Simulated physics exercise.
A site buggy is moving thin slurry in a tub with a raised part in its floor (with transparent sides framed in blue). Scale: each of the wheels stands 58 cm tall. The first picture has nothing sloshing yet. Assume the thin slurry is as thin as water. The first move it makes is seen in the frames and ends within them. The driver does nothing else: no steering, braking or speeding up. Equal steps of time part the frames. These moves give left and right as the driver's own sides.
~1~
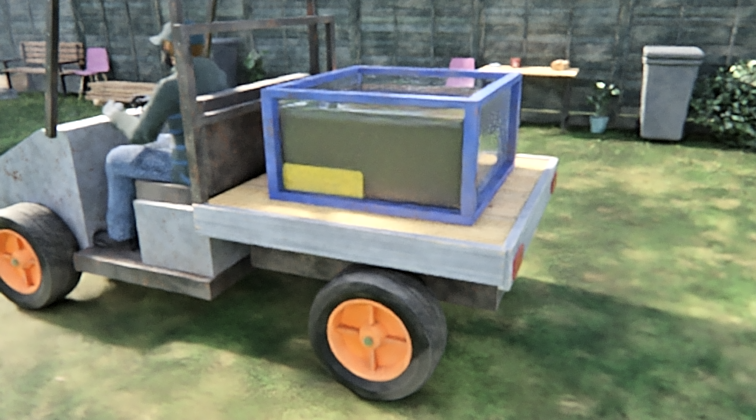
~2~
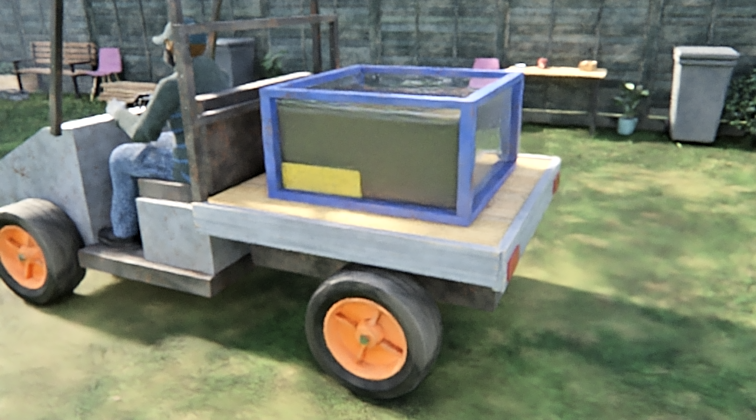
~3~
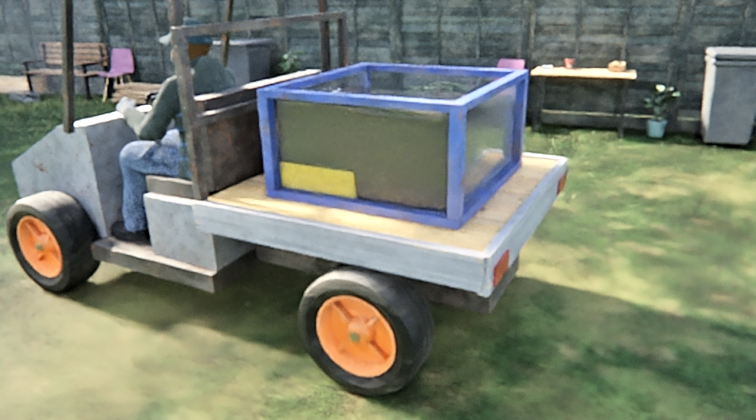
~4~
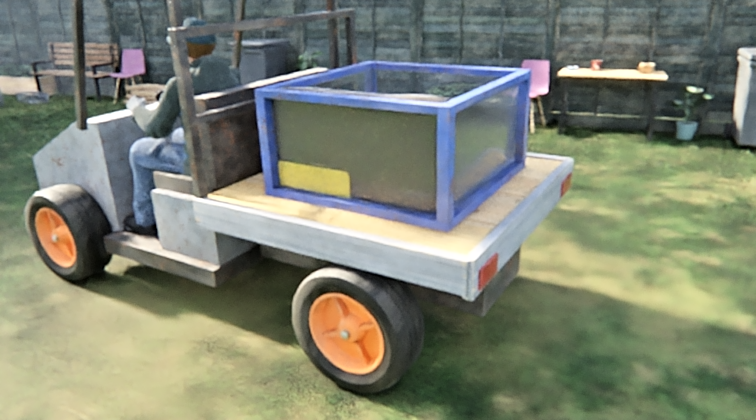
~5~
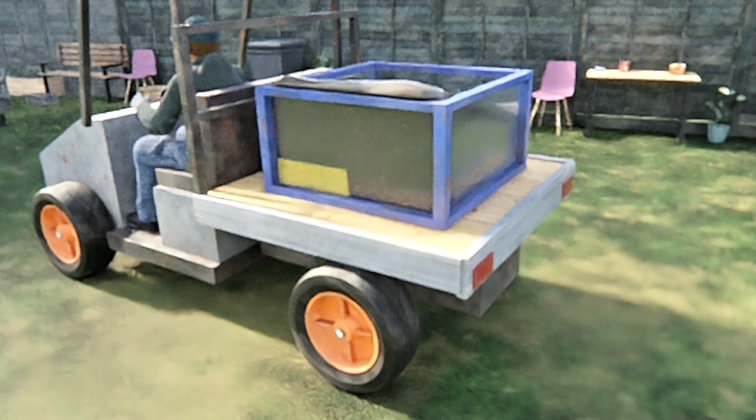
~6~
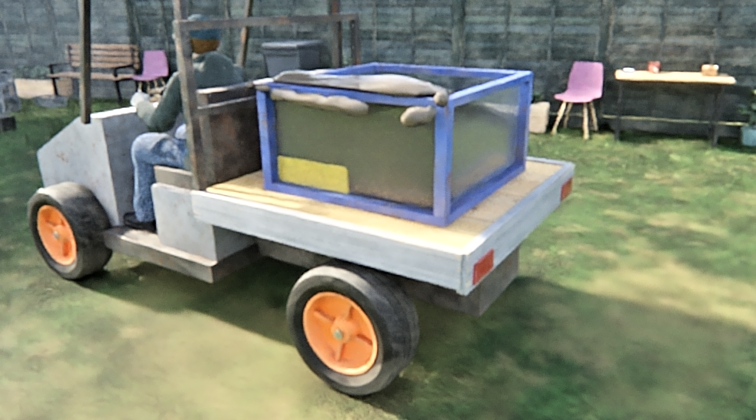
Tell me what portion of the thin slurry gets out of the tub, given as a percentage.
A portion of about 5 per cent gets out.
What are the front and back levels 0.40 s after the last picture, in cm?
Approx. 42 cm front, approx. 38 cm back.
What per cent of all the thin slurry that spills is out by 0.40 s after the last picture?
I'd say somewhere near 40 per cent.
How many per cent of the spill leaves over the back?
Some 0 per cent of it.
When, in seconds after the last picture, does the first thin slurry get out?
About 0.2 seconds.
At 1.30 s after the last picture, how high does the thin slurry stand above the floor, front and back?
The front reads 38 cm and the back reads 36 cm.
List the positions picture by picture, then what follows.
Level at the front (301, 104); level at the back (454, 114); still flat; edge of the step at (321, 169); the front is on the left, levels are read along the near wall; a wheel hub at (365, 346), in the first frame.
Level at the front (300, 100); level at the back (451, 112); still flat, in the second frame.
Rising 7° towards the near side, in the third frame.
Level at the front (294, 87); level at the back (434, 96); rising 13° towards the near side, in the fourth frame.
Level at the front (294, 75); level at the back (432, 86); rising 18° towards the near side, in the fifth frame.
Level at the front (295, 71); level at the back (433, 86); rising 18° towards the near side; a wheel hub at (333, 339), in the sixth frame.
Then, 0.40 s later than the final frame, front 41 cm, middle 39 cm, back 39 cm above the lowest part of the floor; the loss stands at 2 per cent, over the near side.
Then, 0.80 s later than the final frame, front 35 cm, middle 36 cm, back 36 cm above the lowest part of the floor; the loss stands at 2 per cent, over the near side.
Then, 1.30 s later than the final frame, front 38 cm, middle 37 cm, back 36 cm above the lowest part of the floor; the loss stands at 3 per cent, over the near side and the far side.
Then, 2.98 s later than the final frame, the loss stands at 5 per cent, over the near side, 11 of 234 litres.
